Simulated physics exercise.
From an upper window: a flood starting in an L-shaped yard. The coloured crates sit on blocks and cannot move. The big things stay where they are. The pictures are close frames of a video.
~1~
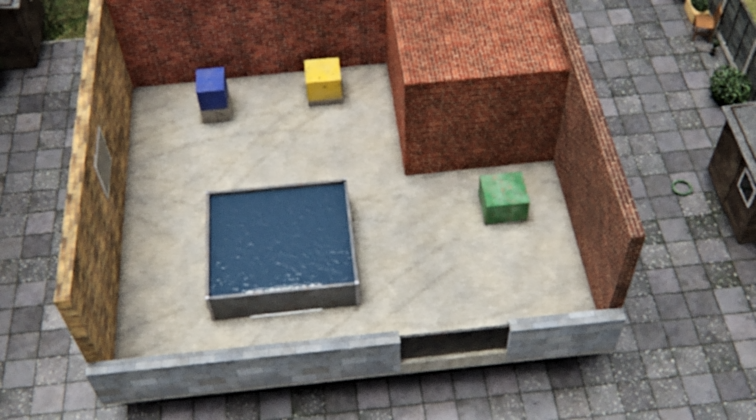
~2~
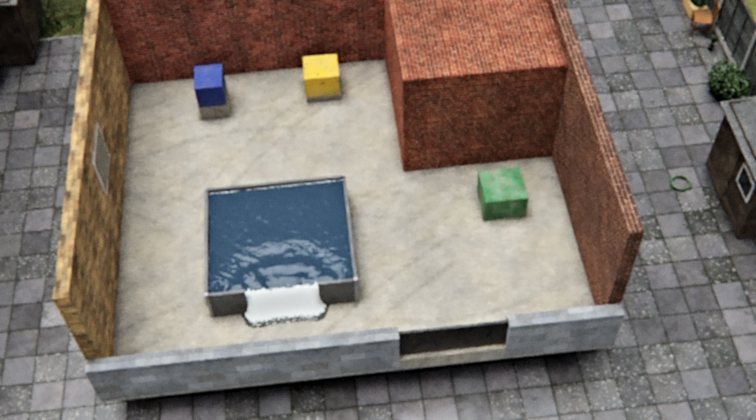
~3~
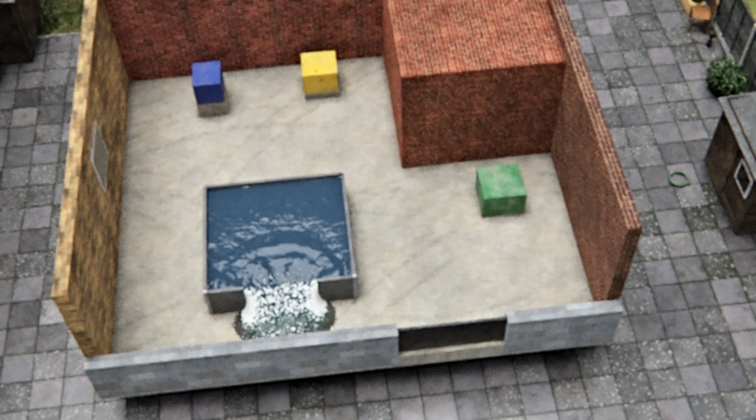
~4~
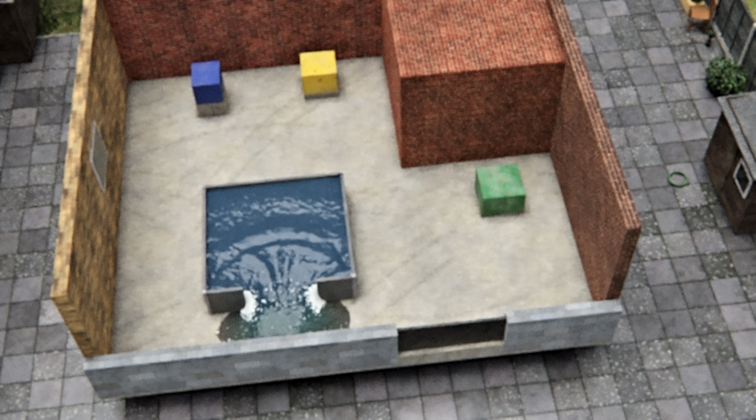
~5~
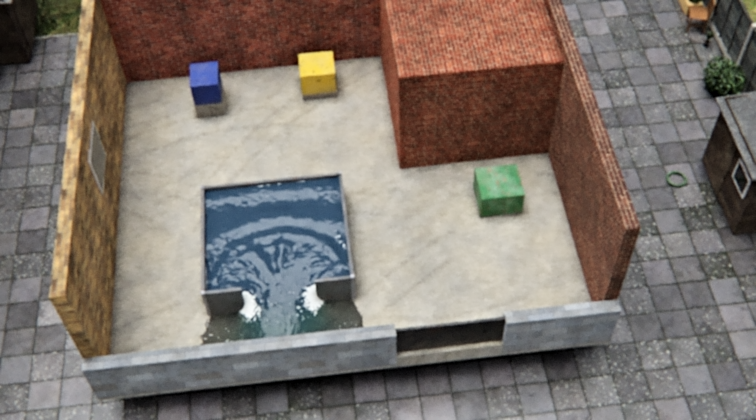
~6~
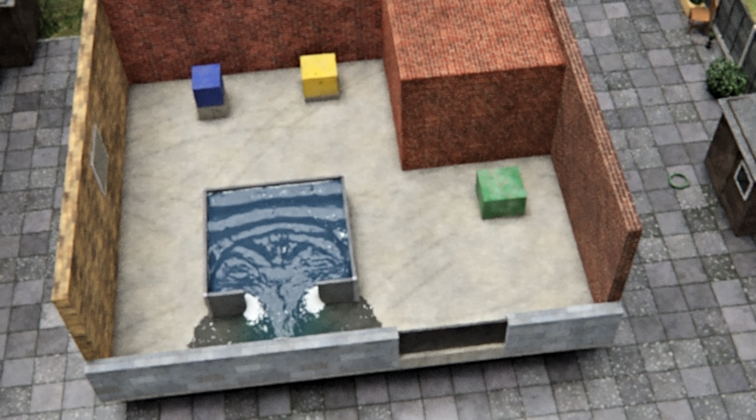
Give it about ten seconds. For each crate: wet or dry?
One by one: The yellow crate keeps dry; the blue crate keeps dry; the green crate is soaked.
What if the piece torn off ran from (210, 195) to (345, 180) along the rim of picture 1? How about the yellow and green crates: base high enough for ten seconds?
In short: The yellow one ends up wet; the green one is safe.
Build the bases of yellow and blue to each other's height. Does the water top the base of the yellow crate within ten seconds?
My reading: Yellow is spared.
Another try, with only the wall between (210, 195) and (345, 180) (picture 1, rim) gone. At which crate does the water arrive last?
It is the green-painted one.
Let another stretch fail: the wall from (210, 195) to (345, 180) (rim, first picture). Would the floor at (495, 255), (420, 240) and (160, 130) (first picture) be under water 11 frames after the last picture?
In that order: Clear, free of water, under water.
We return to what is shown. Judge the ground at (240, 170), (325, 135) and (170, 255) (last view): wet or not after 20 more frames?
One after the other: Clear, no water, flooded.
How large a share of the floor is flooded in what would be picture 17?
About 30 per cent.
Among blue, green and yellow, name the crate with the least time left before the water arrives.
That is the crate marked green.
A moment on, water covers 15 % of the floor; the yellow crate not reached, the blue crate not reached, the green crate not reached.
Next, water covers 30 % of the floor; the yellow crate not reached, the blue crate not reached, the green crate not reached.
Then, water covers 50 % of the floor; the yellow crate not reached, the blue crate not reached, the green crate water round its plinth.
Later, water covers 80 % of the floor; the yellow crate water round its plinth, the blue crate water round its plinth, the green crate water round its plinth.
In the end, water covers 100 % of the floor; the yellow crate stayed above the water, the blue crate stayed above the water, the green crate was topped.
